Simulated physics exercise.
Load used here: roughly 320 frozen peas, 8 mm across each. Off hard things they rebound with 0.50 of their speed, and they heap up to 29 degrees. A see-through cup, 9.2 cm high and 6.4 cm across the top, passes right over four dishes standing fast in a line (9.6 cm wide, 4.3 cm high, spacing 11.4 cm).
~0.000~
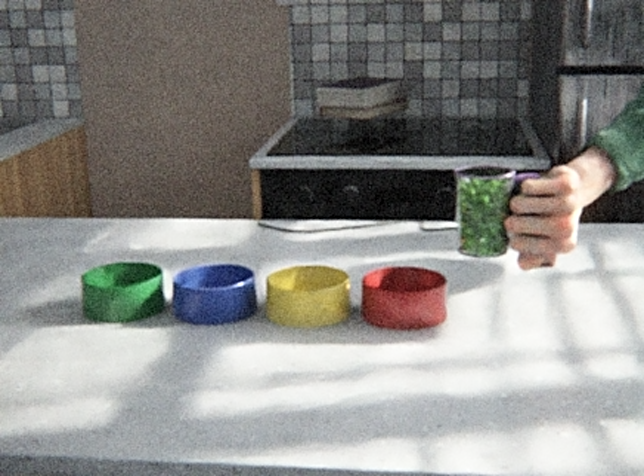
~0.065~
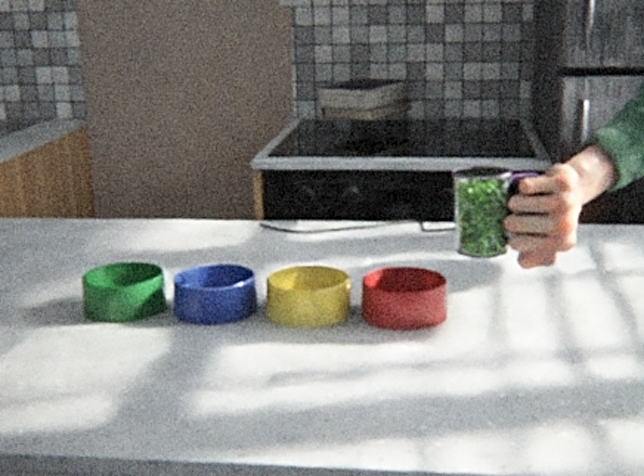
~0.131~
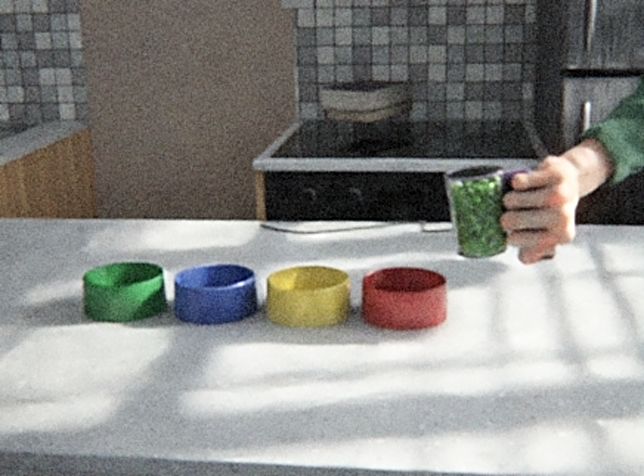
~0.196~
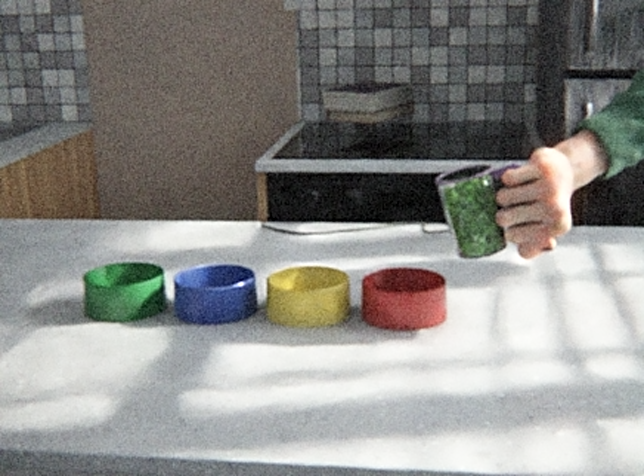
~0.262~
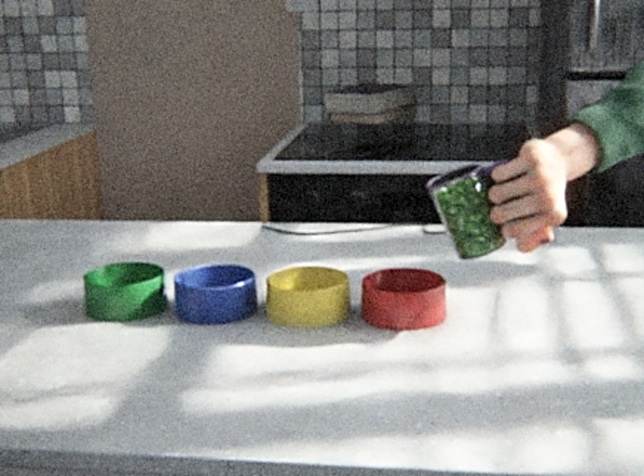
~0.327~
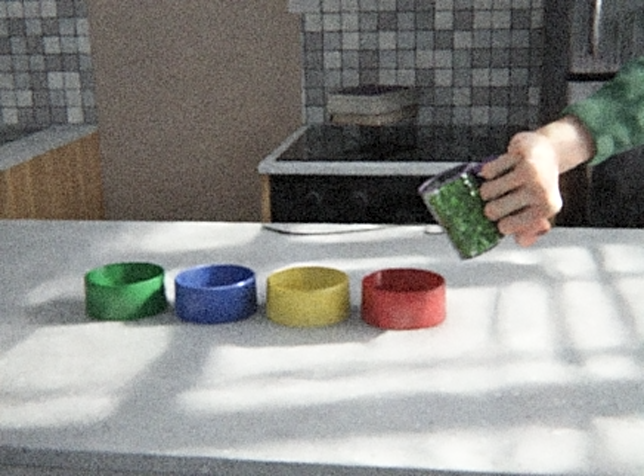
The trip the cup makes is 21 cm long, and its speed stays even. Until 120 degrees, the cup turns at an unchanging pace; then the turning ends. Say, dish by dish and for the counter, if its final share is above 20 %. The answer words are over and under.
Red dish: Under. Blue dish: Under. Green dish: Under. Yellow dish: Over. Counter: Over.
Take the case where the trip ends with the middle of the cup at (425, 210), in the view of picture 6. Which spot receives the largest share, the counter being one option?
Red.
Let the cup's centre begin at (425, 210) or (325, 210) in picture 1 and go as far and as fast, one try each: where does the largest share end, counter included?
The biggest share lands on yellow the first time and on blue the second time.
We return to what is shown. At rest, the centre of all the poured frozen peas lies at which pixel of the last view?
Est. centre at rest: (333, 306) px.
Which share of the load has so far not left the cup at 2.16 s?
About 0 per cent.
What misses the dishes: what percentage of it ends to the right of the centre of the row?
Share: About 100 in a hundred.
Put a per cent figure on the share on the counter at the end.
Estimate: Close to 45 %.
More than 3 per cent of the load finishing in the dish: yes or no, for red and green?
So red is a pass and green is a miss.
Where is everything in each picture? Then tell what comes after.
The first picture shows cup at (483, 211), tilt 0 degrees, lip at (455, 172), moved 0.0 cm; middle of the pieces at (484, 221); red dish at (404, 280); yellow dish at (308, 278); blue dish at (214, 276); green dish at (122, 275).
The second picture shows cup at (482, 212), tilt 2 degrees, lip at (453, 173), moved 0.1 cm; middle of the pieces at (483, 221).
The third picture shows cup at (478, 212), tilt 8 degrees, lip at (445, 176), moved 0.6 cm; middle of the pieces at (480, 221).
The fourth picture shows cup at (473, 212), tilt 14 degrees, lip at (436, 181), moved 1.1 cm; middle of the pieces at (476, 221).
The fifth picture shows cup at (468, 212), tilt 21 degrees, lip at (427, 186), moved 1.6 cm; middle of the pieces at (472, 221).
The sixth picture shows cup at (464, 213), tilt 28 degrees, lip at (420, 191), moved 2.1 cm; middle of the pieces at (468, 220); red dish at (403, 281); yellow dish at (308, 278); blue dish at (215, 276); green dish at (125, 274). The cup turns about 105 degrees a second and travels 8 cm a second.
Then, at 1.43 s, tilt 120 degrees; cup holds 10 %, red 15 %, yellow 30 %.
After 2.16 s, tilt 120 degrees; cup holds 0 %, red 15 %, yellow 45 %.
Then, at 2.92 s, tilt 120 degrees; cup holds 0 %, red 15 %, yellow 45 %.
At rest (3.2 s), red 10 %, blue 0 %, green 0 %, yellow 45 %, counter 45 %.
